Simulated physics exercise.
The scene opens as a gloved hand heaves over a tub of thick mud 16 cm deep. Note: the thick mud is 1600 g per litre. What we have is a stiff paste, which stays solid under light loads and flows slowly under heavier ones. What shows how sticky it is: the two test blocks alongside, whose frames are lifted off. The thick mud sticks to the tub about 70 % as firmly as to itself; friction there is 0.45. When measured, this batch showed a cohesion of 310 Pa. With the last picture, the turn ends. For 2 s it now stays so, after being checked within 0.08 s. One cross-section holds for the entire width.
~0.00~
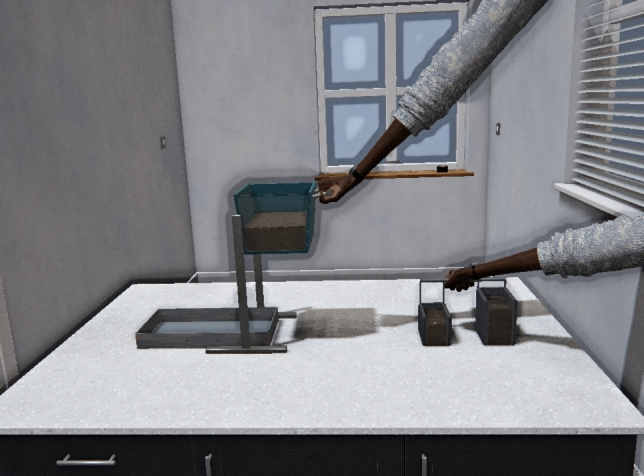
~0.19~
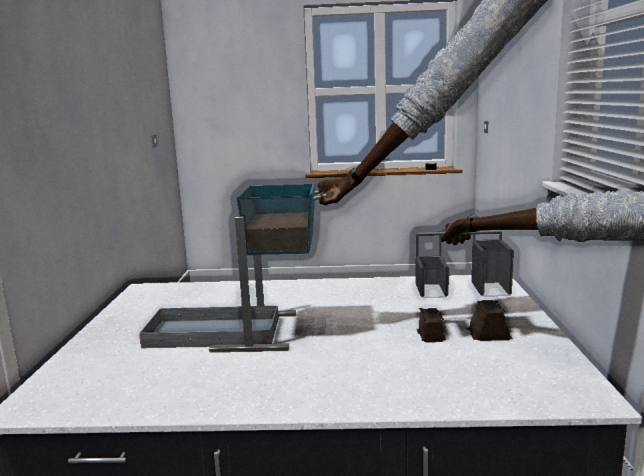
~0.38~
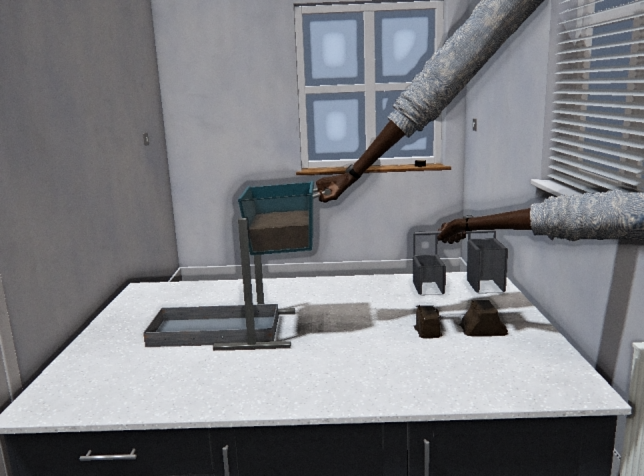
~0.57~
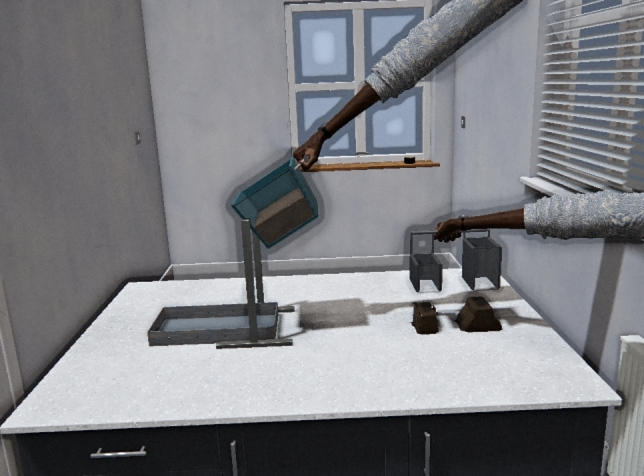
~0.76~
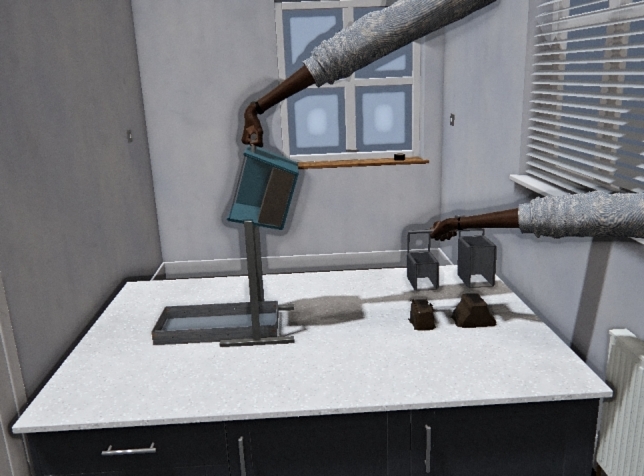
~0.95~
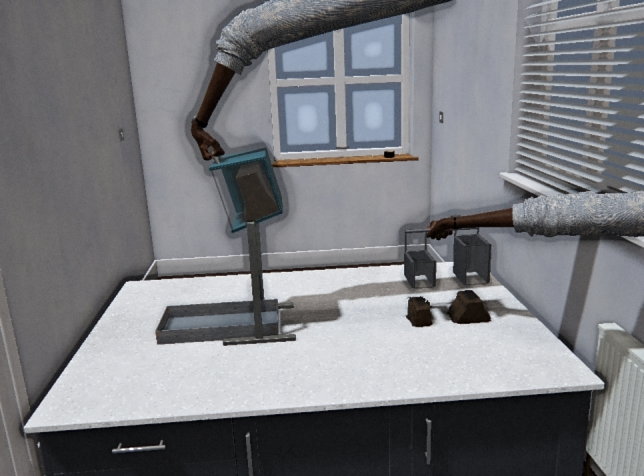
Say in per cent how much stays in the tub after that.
Close to 0 percent stays in.
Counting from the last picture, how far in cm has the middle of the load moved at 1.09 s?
Something like 8 cm, I'd say.
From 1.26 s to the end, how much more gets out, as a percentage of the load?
Roughly 35 percent of the load.
By 1.09 s, the tub is at 104 degrees and holds 77 %.
By 1.26 s, the tub is at 104 degrees and holds 34 %.
By 1.43 s, the tub is at 104 degrees and holds 19 %.
By 1.60 s, the tub is at 104 degrees and holds 0 %.
By 2.95 s, at the end, the tub is at 104 degrees and holds 0 %.
